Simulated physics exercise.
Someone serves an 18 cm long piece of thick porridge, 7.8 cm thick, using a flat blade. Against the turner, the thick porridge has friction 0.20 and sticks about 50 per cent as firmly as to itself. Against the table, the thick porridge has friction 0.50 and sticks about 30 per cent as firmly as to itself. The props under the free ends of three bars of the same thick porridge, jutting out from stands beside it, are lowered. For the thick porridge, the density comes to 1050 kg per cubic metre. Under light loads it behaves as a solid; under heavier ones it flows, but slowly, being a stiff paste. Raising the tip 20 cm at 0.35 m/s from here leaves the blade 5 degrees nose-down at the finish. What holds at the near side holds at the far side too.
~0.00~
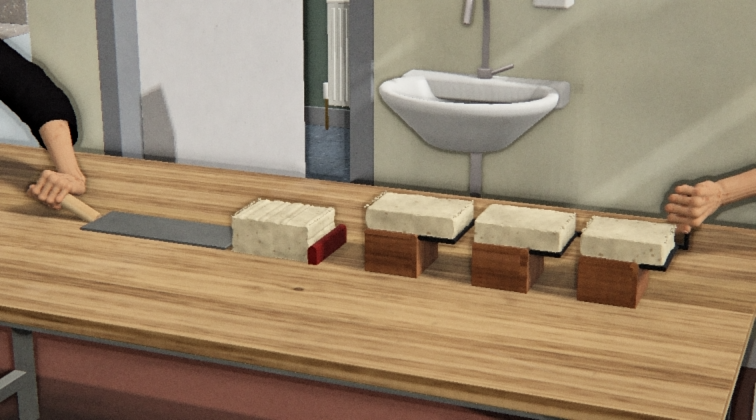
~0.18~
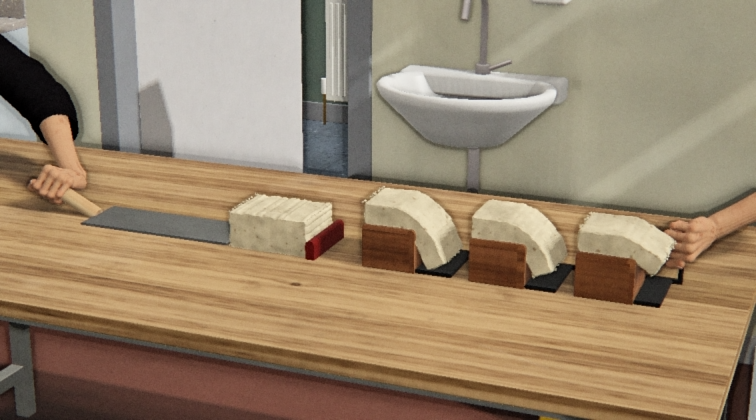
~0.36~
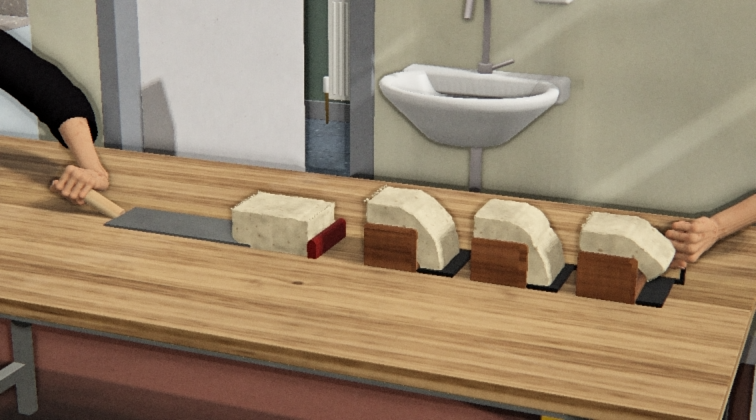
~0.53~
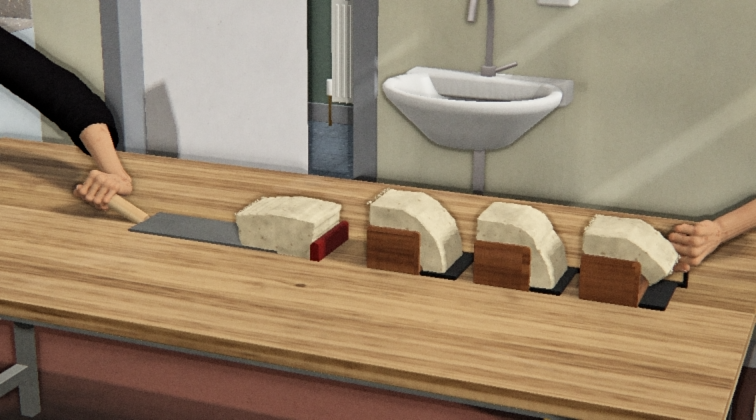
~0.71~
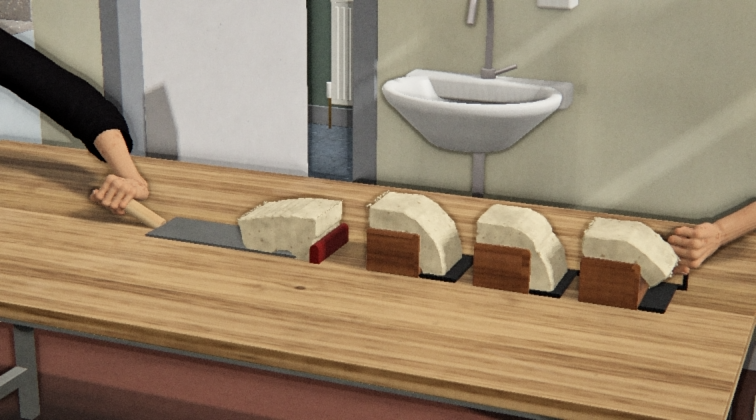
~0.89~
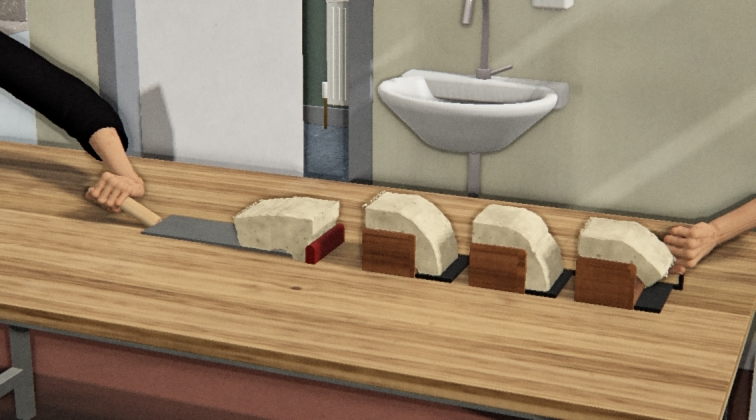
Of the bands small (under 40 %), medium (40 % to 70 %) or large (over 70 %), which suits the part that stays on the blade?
Medium.
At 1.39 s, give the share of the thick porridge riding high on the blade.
Near 65 %.
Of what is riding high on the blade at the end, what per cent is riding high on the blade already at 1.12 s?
I'd put it near 40 per cent.
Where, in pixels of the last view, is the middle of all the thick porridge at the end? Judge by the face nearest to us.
I'd place it around (271, 180).
By 1.12 s, the tip is 8.4 cm up.
By 1.39 s, the tip is 18 cm up.
By 1.65 s, the tip is 20 cm up and 62 % is riding high on the blade.
By 1.92 s, the tip is 20 cm up and 62 % is riding high on the blade.
By 2.10 s, at the end, the tip is 20 cm up and 62 % is riding high on the blade.
